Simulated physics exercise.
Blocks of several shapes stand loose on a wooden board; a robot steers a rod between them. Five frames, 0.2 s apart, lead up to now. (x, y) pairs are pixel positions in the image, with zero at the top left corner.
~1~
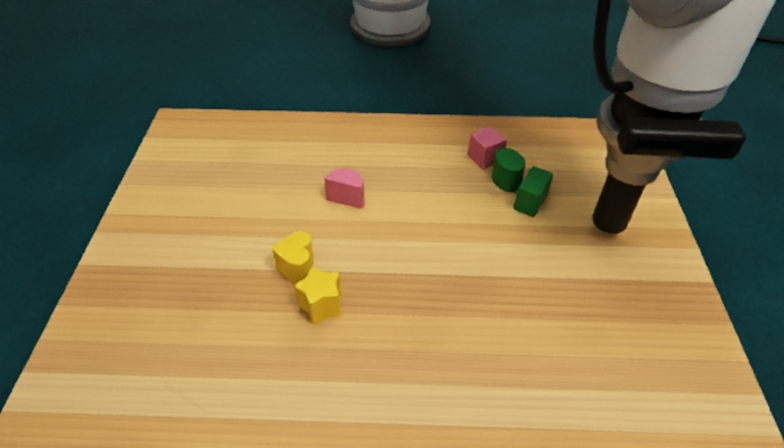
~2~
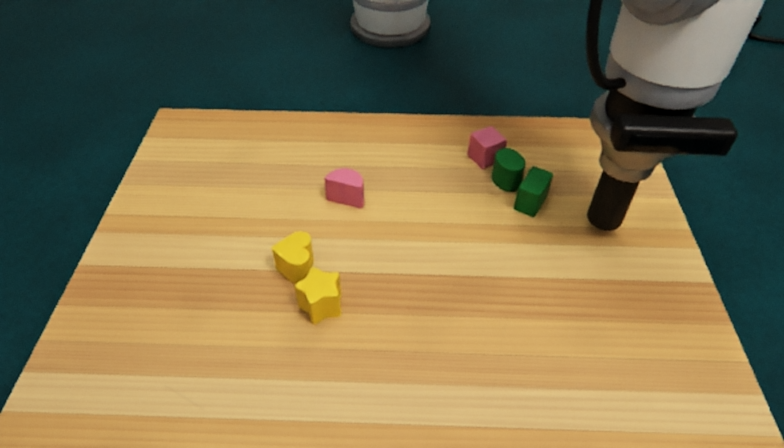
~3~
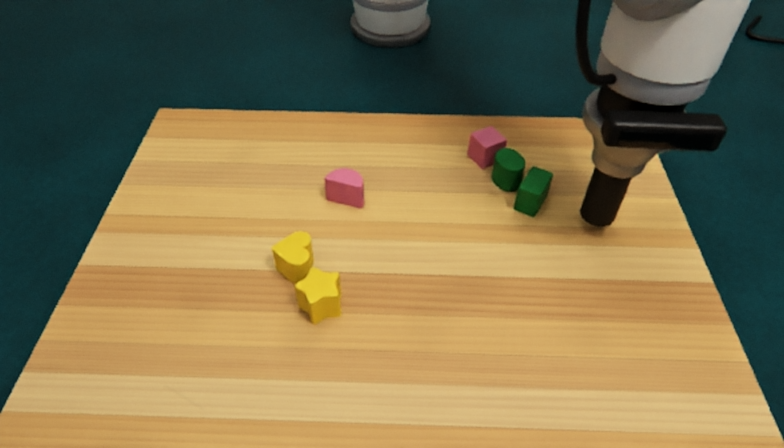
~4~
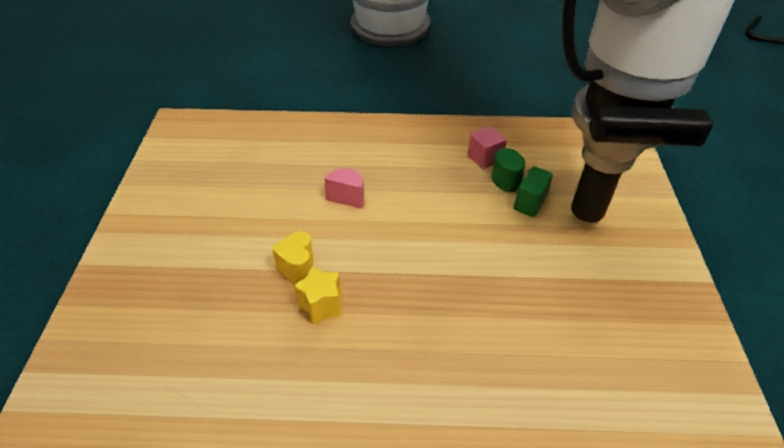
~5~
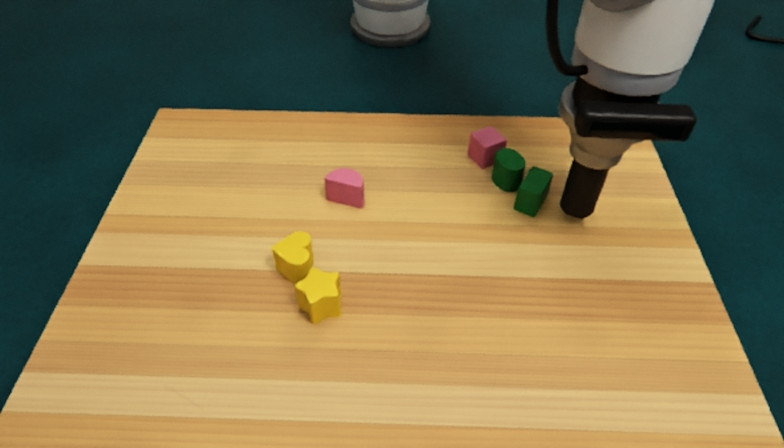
A robot arm slowly slid its black rod a short way left across the wooden board, drawing close to the green blocks, while the pink and yellow pieces and everything else stayed still.
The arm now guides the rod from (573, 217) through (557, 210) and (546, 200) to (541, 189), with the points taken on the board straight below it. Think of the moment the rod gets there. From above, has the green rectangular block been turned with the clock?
I'd say no.
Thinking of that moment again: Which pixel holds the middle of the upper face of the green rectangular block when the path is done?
The centre of its top will be at (518, 168).
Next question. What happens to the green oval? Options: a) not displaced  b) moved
The one that fits is b, moved.
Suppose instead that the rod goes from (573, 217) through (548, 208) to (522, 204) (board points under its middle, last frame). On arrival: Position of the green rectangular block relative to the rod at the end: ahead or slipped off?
I'd say the green rectangular block is still out in front of the rod at the end.
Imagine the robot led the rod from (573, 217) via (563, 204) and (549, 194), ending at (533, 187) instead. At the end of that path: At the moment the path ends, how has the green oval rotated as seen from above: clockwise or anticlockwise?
Direction: Clockwise.
On the path given first. Halfway along, rod (554, 195); green oval (507, 157); green rectangular block (529, 176).
At the end, rod (543, 179); pink square (482, 132), turned 20° clockwise; green oval (492, 151); green rectangular block (518, 168), turned 20° anticlockwise.
